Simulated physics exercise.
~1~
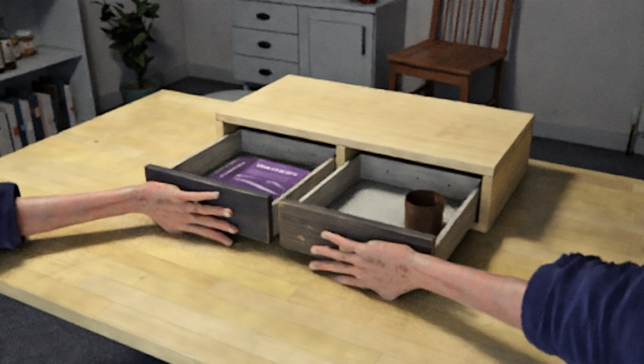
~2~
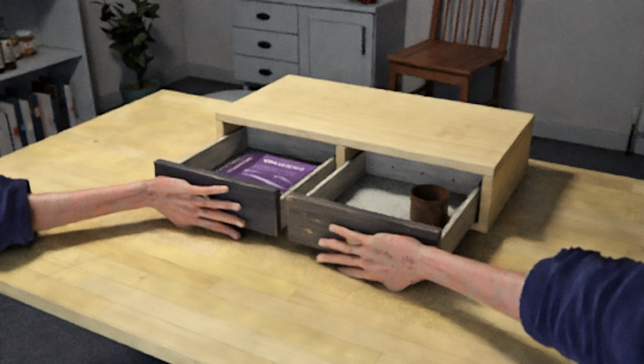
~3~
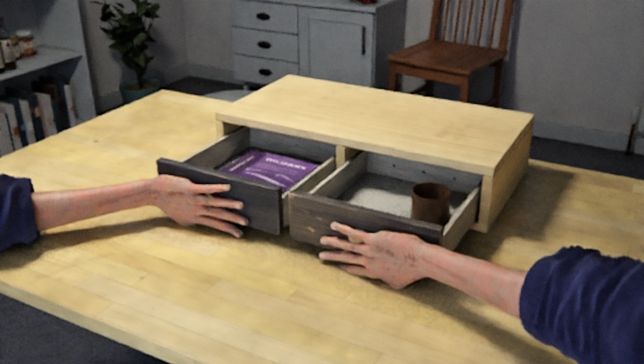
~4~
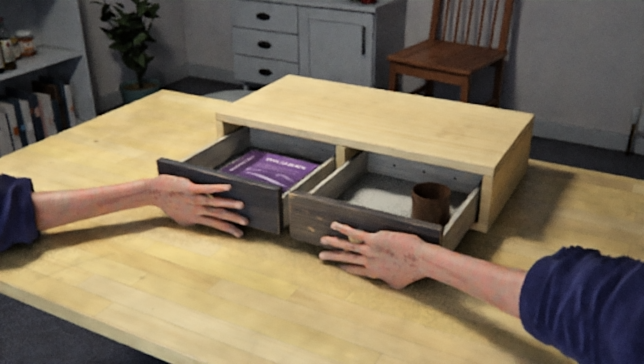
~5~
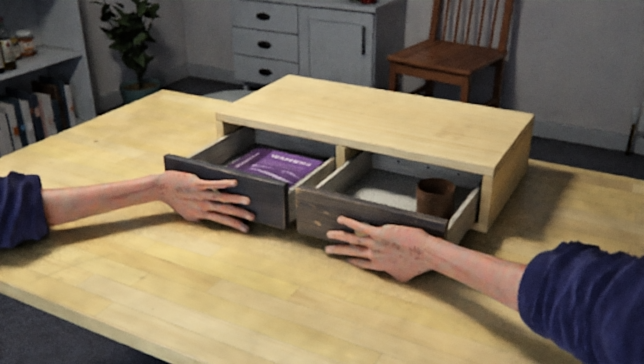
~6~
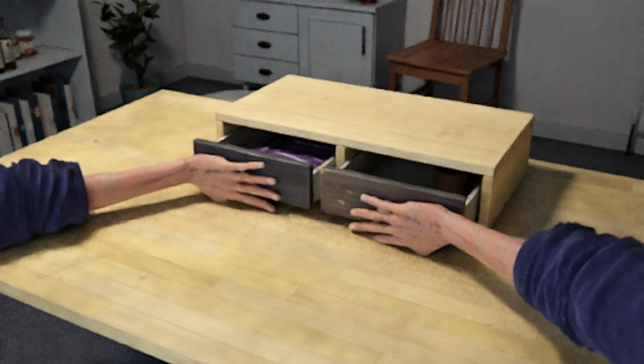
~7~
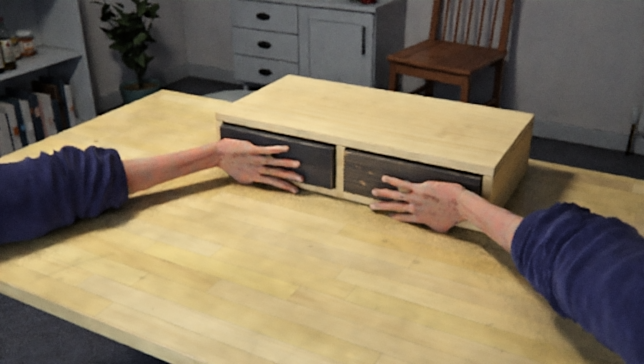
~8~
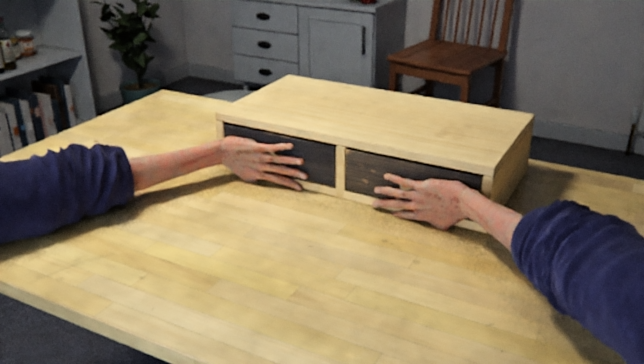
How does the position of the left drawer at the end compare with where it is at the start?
At the start the left drawer sticks out of the chest with the purple box showing inside. By the end it has moved back, up and to the right in the view, and sits fully closed in the chest.
A small pale wooden chest with two dark-fronted drawers pulled out sits on a light wooden table, seen from slightly above. A flat purple box lies in the left drawer and a brown beaker stands in the right one, while a grey cabinet, a wooden chair, a plant and bookshelves fill the room behind. Two hands in dark blue sleeves rest on the drawer fronts and nudge them slightly inward, then pause. They push again, sliding both drawers back together until the box and beaker disappear. Both drawers end fully closed, with the hands still against them.
